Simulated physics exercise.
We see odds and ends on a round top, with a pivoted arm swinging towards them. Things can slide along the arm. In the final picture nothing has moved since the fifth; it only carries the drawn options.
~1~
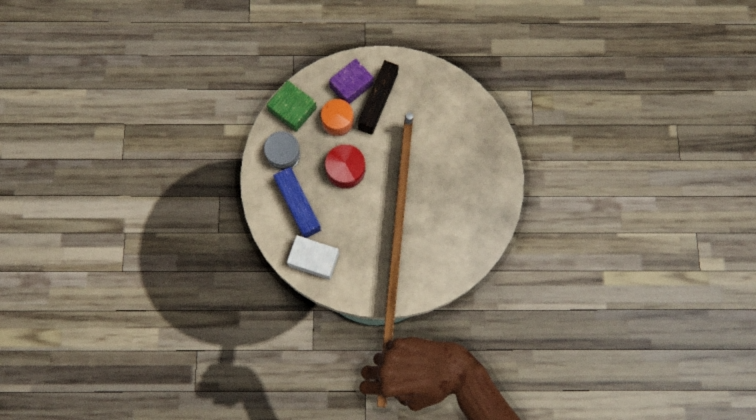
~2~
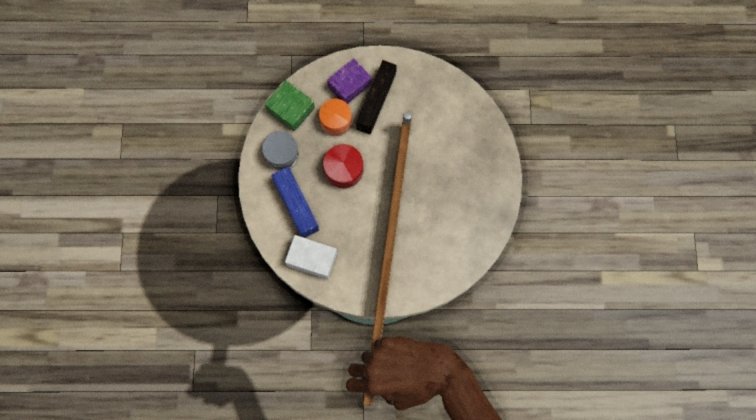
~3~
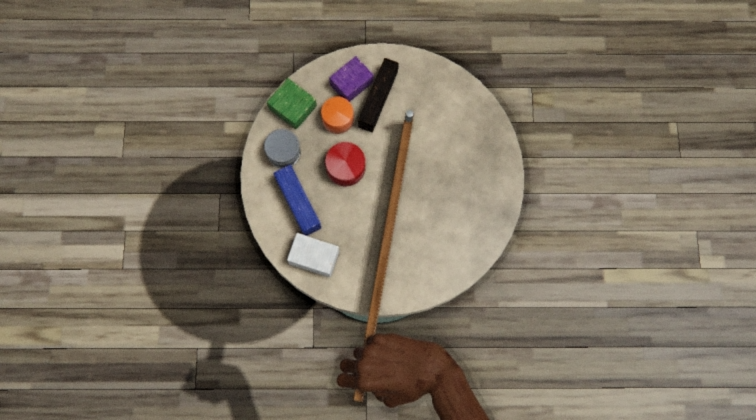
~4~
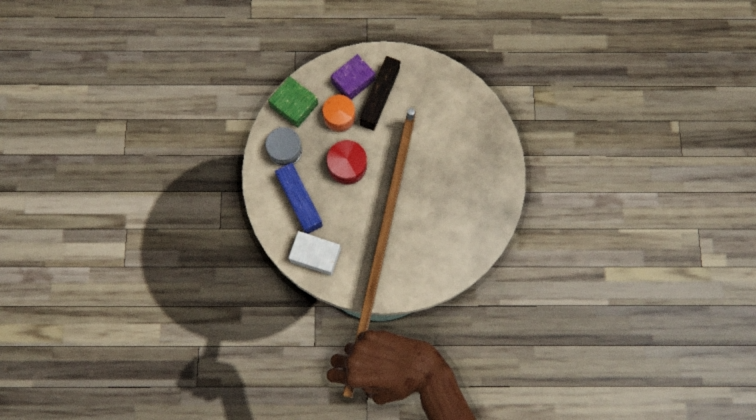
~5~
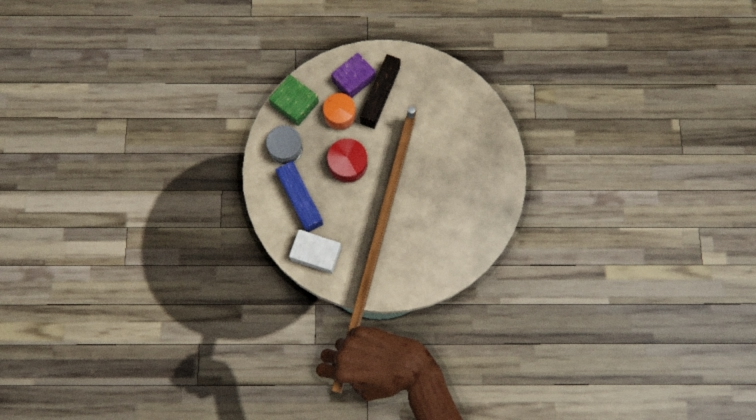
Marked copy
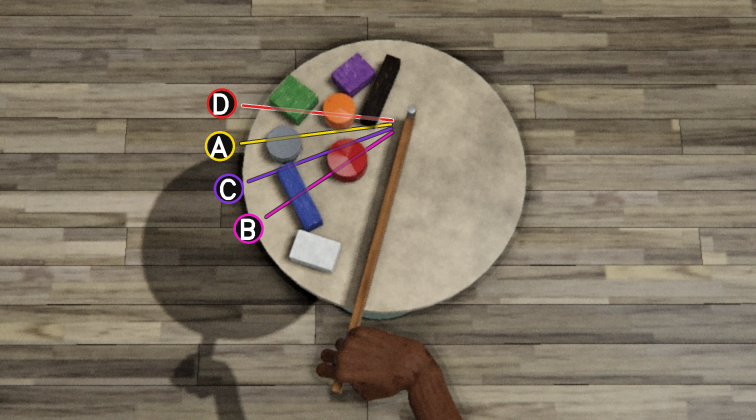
A dark hand gripping the near end of a long wooden stick moved a little to the left below a round top, slanting the stick slightly, while the colourful blocks and discs stayed in their places.
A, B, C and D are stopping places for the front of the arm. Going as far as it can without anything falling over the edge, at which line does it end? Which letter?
B.
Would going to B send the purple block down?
No.
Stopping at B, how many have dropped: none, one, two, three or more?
By then, none.
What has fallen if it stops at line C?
It is the white block.
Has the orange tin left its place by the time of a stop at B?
By then, no.
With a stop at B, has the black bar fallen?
No.
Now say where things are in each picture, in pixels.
In the first frame, black bar (378, 98); grey tin (282, 152); purple block (352, 82).
In the second frame, arm (394, 215); blue bar (296, 202).
In the third frame, arm (392, 212); green block (292, 104).
In the fourth frame, arm (389, 210); white block (315, 254).
In the fifth frame, arm (386, 207); grey tin (284, 146); purple block (354, 76); blue bar (300, 197).
On the marked copy, A at (316, 134); B at (330, 174); C at (321, 155); D at (317, 113).
With B. Early on, arm (361, 197); white block (305, 245); green block (294, 100).
Further on, arm (341, 182); white block (273, 216); grey tin (279, 136).
At the end, arm (330, 169); white block (258, 193); grey tin (276, 131); nothing has fallen.
As for the rest, A drops the blue bar and white block; C drops the white block; D drops the blue bar, green block and white block.
